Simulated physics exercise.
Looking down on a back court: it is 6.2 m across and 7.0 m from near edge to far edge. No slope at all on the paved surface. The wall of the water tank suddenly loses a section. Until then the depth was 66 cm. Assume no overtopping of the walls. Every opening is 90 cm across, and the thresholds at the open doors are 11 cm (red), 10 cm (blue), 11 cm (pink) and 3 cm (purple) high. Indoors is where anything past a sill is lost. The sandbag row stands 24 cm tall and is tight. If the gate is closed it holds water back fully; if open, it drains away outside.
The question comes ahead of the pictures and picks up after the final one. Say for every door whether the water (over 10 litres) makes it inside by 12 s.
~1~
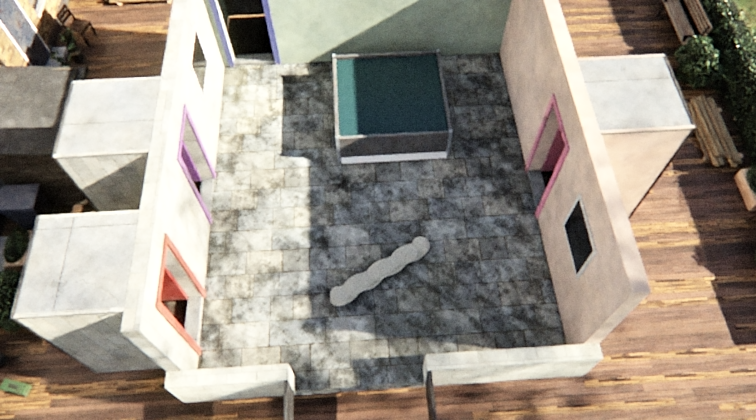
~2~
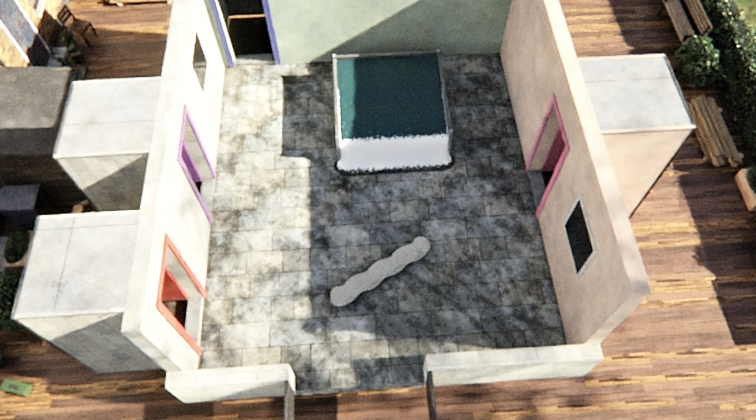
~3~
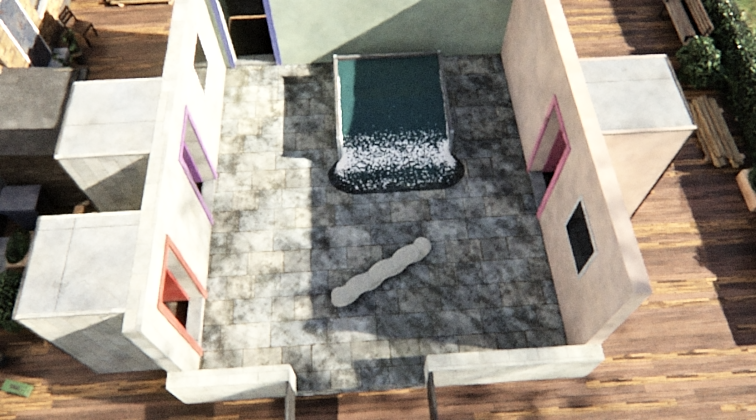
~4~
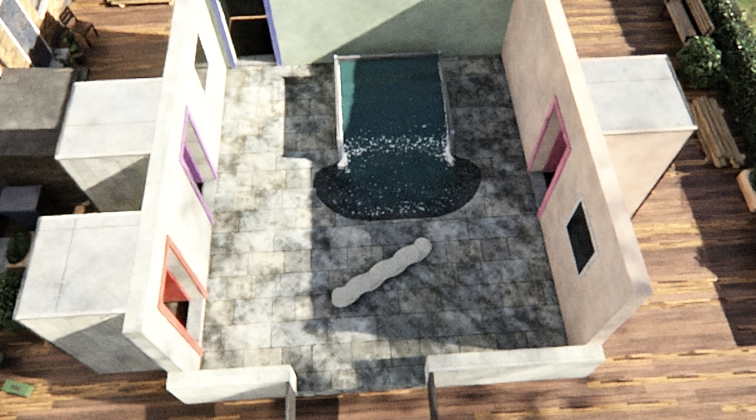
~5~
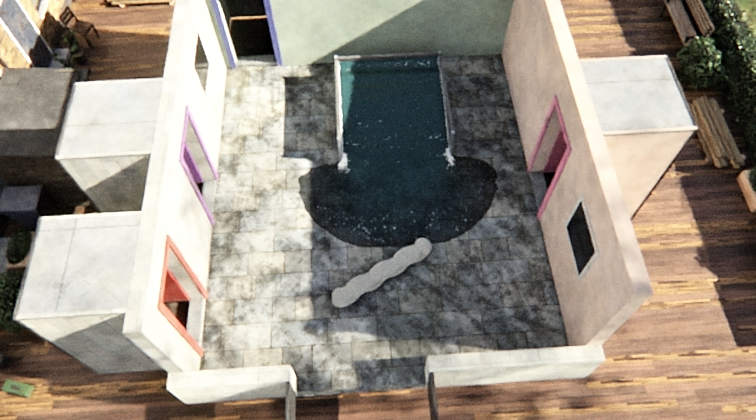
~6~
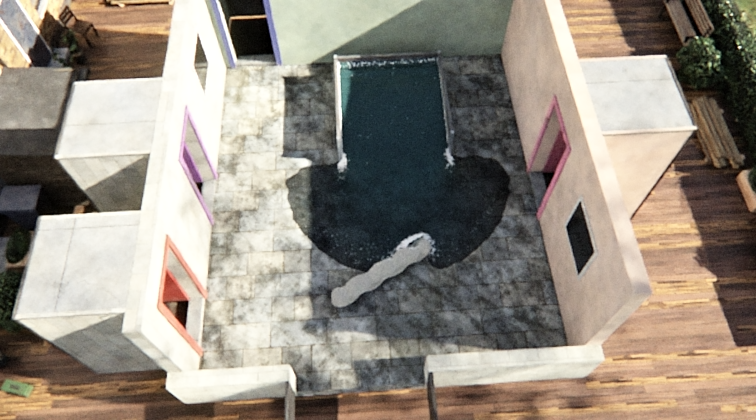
The red door lets in more than the cap; the blue door lets in less than the cap; the pink door lets in less than the cap; the purple door lets in more than the cap.
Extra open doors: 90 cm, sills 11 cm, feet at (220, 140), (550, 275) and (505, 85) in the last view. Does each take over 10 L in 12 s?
Per doorway, in order: Insufficient / sufficient / insufficient.
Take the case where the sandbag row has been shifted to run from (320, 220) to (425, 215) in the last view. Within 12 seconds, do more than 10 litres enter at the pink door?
Compared to the limit, pink goes beyond.
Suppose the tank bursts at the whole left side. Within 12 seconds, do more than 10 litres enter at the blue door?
Measured against that limit, the blue door goes beyond it.
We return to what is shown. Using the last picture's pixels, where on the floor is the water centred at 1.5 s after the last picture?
Centre: Approx. (394, 208) px.
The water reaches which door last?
Looks like the blue door.
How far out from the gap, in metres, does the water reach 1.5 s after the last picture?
Distance: Approx. 5.6 m.
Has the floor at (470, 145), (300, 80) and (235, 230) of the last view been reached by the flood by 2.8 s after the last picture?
Point 1: Unreached; point 2: Unreached; point 3: Reached.
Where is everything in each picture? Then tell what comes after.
In the first picture, the water tank at (390, 95) is whole and still, 66 cm deep.
In the second picture, the front is at (451, 158), 1.2 m from the gap at (394, 149); 0.5 m2 of floor is under water; 66 cm left at the back of the water tank.
In the third picture, the front is at (458, 176), 1.3 m from the gap at (395, 151); 1.6 m2 of floor is under water; 66 cm left at the back of the water tank.
In the fourth picture, the front is at (473, 188), 1.7 m from the gap at (395, 152); 3.4 m2 of floor is under water; 66 cm left at the back of the water tank.
In the fifth picture, the front is at (461, 230), 2.1 m from the gap at (395, 153); 5.3 m2 of floor is under water; 60 cm left at the back of the water tank.
In the sixth picture, the front is at (442, 264), 2.5 m from the gap at (395, 152); 7.0 m2 of floor is under water; 56 cm left at the back of the water tank.
Then, 0.7 s after the last picture water covers 40 % of the floor and is deepest (38 cm) near (397, 251); red door not reached, blue door not reached, pink door 3 cm at the sill, 0 L in, purple door not reached.
Then, 1.5 s after the last picture water covers 60 % of the floor and is deepest (44 cm) near (571, 359); red door 12 cm at the sill, 0 L in, blue door not reached, pink door 4 cm at the sill, 0 L in, purple door not reached.
Then, 2.8 s after the last picture water covers 55 % of the floor and is deepest (28 cm) near (204, 319); red door 26 cm at the sill, 88 L in, blue door not reached, pink door 4 cm at the sill, 0 L in, purple door 3 cm at the sill, 0 L in.
Then, 6.3 s after the last picture water covers 90 % of the floor and is deepest (12 cm) near (198, 383); red door 11 cm at the sill, 160 L in, blue door 7 cm at the sill, 0 L in, pink door 7 cm at the sill, 0 L in, purple door 7 cm at the sill, 20 L in.
Then, 11.3 s after the last picture water covers 95 % of the floor and is deepest (11 cm) near (364, 64); red door 4 cm at the sill, 161 L in, blue door 8 cm at the sill, 0 L in, pink door 5 cm at the sill, 0 L in, purple door 5 cm at the sill, 44 L in.
